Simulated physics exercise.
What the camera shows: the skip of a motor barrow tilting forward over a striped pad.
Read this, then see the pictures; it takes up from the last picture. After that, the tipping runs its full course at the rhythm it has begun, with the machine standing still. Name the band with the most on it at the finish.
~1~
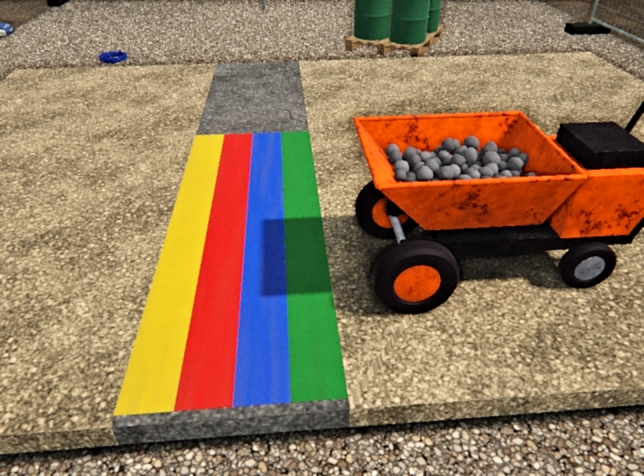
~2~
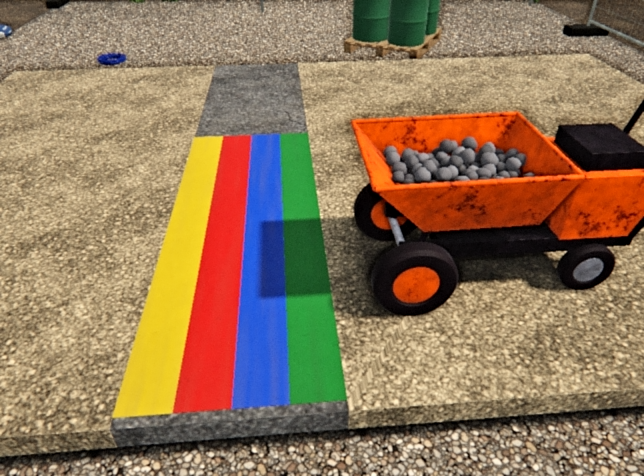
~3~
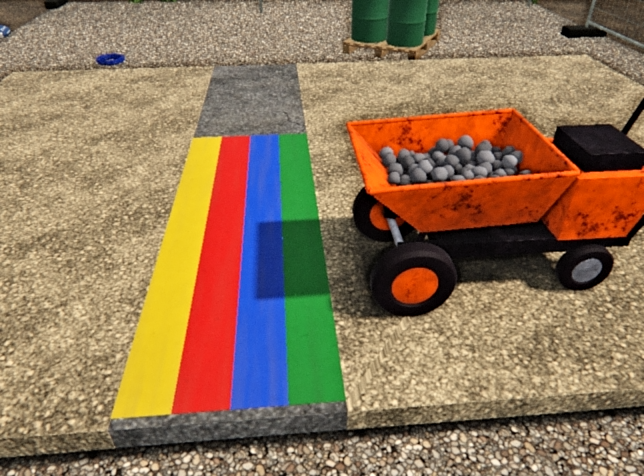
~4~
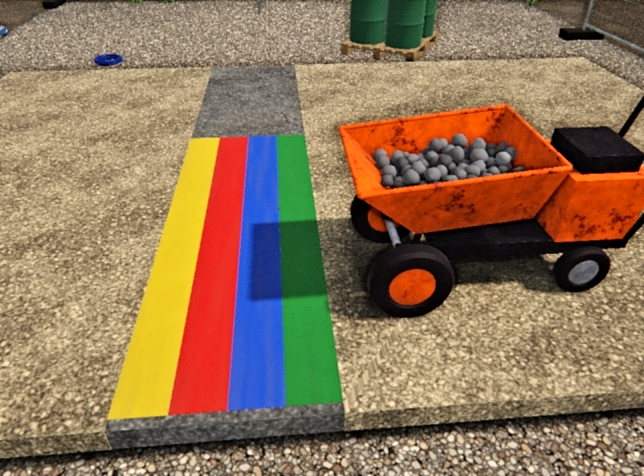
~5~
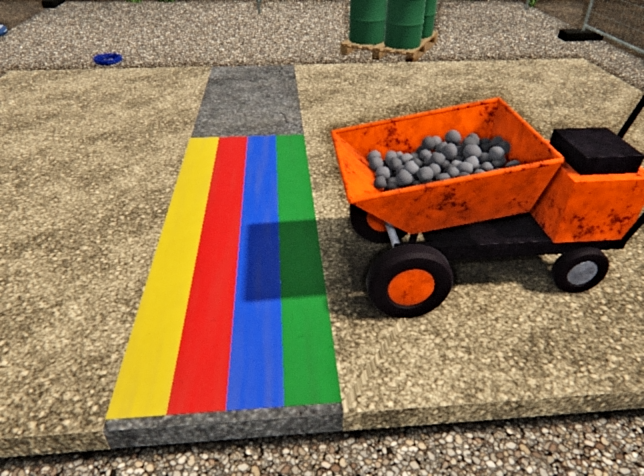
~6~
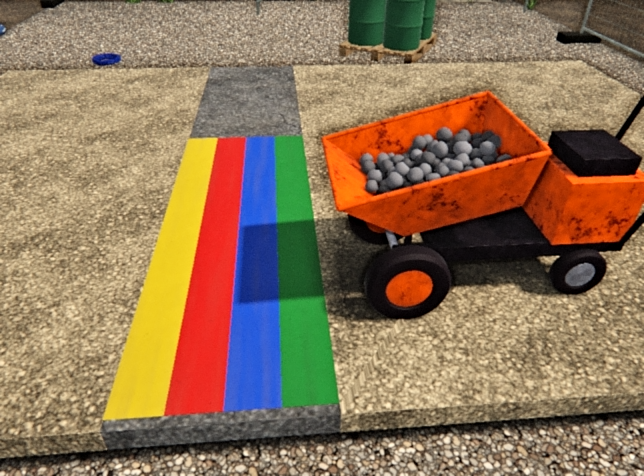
The blue one.
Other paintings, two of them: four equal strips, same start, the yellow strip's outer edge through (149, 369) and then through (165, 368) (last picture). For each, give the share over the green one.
Roughly 0 % and 0 %.
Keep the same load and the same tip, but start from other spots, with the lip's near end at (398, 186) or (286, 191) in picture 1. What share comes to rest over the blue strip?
40 and 0 percent, in that order.
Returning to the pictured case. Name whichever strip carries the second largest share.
It's that red strip next.
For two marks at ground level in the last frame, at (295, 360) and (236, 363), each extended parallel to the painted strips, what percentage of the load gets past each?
I reckon some 80 per cent and some 40 per cent.
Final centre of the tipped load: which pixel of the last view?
Roughly pixel (242, 279).
Soon, skip tipped steeply; all in the skip.
A while on, skip tipped right over; about half in the skip; a stray few over the green strip; about a third over the blue strip; a small part over the red strip.
Towards the end, skip tipped right over; a small part in the skip; a small part over the green strip; about half over the blue strip; about a quarter over the red strip; a small part over the yellow strip; a stray few off the paint.
Finally, skip tipped right over; a small part in the skip; a small part over the green strip; about half over the blue strip; about a quarter over the red strip; a small part over the yellow strip; a stray few off the paint.
